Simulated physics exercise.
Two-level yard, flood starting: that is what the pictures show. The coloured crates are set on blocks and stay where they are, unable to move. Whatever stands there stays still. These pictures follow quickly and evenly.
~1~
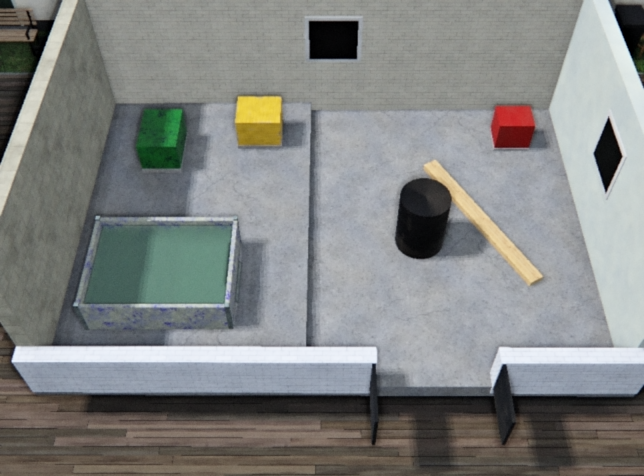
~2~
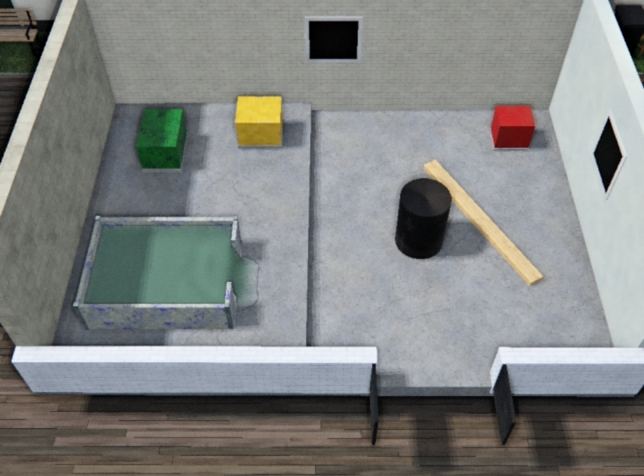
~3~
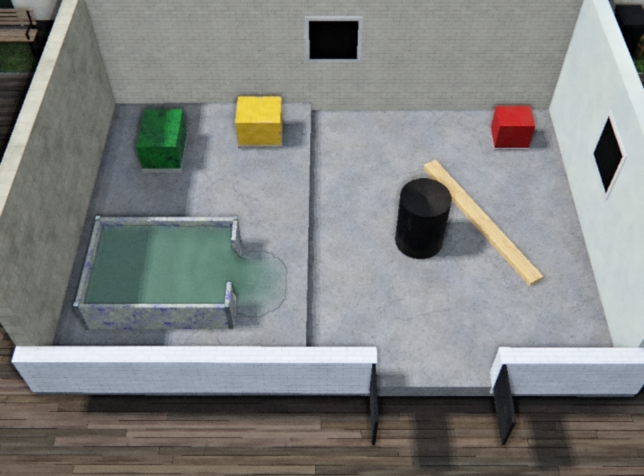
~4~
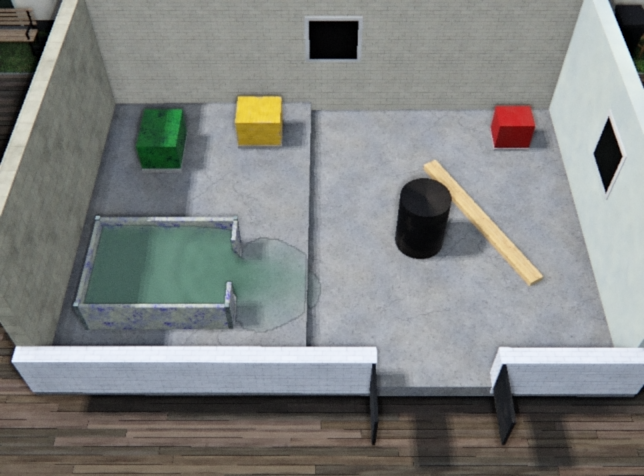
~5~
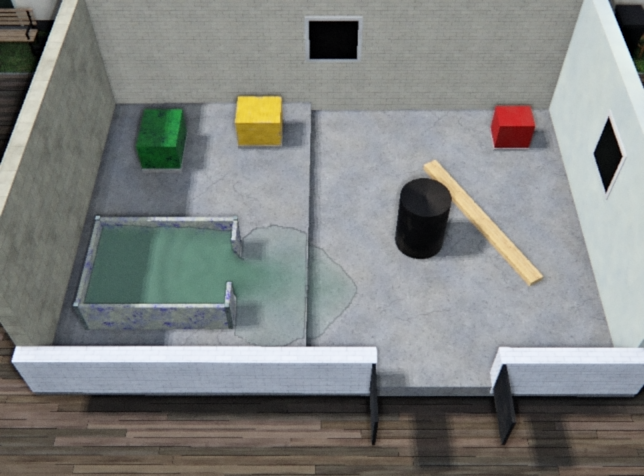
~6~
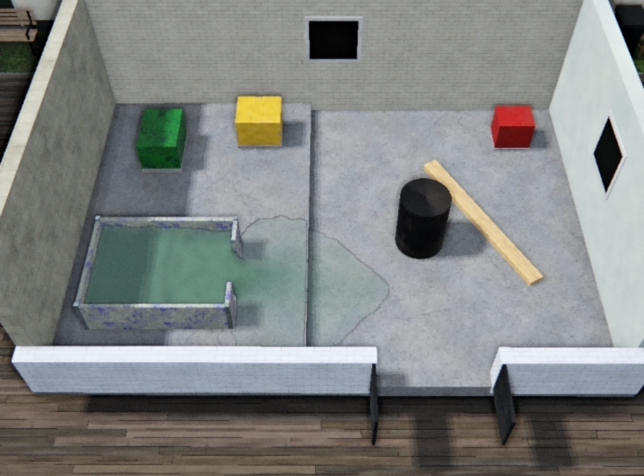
At first, greenish water sits still in a rectangular tank on the left of a walled yard with green, yellow and red blocks, a black cylinder and a plank. Then water pours through a gap in the tank's right side, spreading rightward across the floor and over the step onto the other level.
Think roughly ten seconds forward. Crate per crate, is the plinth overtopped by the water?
Yellow crate - not overtopped, green crate - not overtopped, red crate - overtopped.
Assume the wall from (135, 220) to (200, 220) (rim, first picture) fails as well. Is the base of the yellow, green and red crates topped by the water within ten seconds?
Well, yellow is doused and green is doused, but red is doused.
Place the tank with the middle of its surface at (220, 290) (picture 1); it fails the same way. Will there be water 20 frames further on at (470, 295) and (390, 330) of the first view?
The first spot is wetted, while the second is wetted.
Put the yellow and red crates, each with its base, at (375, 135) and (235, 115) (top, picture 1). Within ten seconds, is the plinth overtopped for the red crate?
As for the red crate, it stays clear.
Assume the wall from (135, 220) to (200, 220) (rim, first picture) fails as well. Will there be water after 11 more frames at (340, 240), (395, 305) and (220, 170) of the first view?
Untouched, untouched, soaked.
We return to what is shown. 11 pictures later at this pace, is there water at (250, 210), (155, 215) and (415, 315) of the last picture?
Result by point, in sequence: Unwetted, then unwetted, then waterlogged.
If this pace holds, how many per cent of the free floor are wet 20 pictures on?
Close to 40 percent, by my reckoning.
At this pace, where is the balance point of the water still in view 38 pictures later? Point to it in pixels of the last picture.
About (342, 265).
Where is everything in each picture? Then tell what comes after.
Still water in the open tank at (160, 263), in the first picture.
Water pours out at (232, 276) and has run to (246, 261), in the second picture.
The front is at (280, 267), out from the gap at (232, 277), in the third picture.
The front is at (314, 284), out from the gap at (232, 278), in the fourth picture.
The front is at (351, 290), out from the gap at (232, 277), in the fifth picture.
The front is at (382, 287), out from the gap at (232, 277), in the sixth picture.
A moment on, water covers 20 % of the floor; the yellow crate not reached, the green crate not reached, the red crate not reached.
Next, water covers 35 % of the floor; the yellow crate not reached, the green crate not reached, the red crate not reached.
Then, water covers 40 % of the floor; the yellow crate not reached, the green crate not reached, the red crate not reached.
Later, water covers 60 % of the floor; the yellow crate not reached, the green crate not reached, the red crate water round its plinth.
In the end, water covers 65 % of the floor; the yellow crate stayed above the water, the green crate stayed above the water, the red crate was topped.
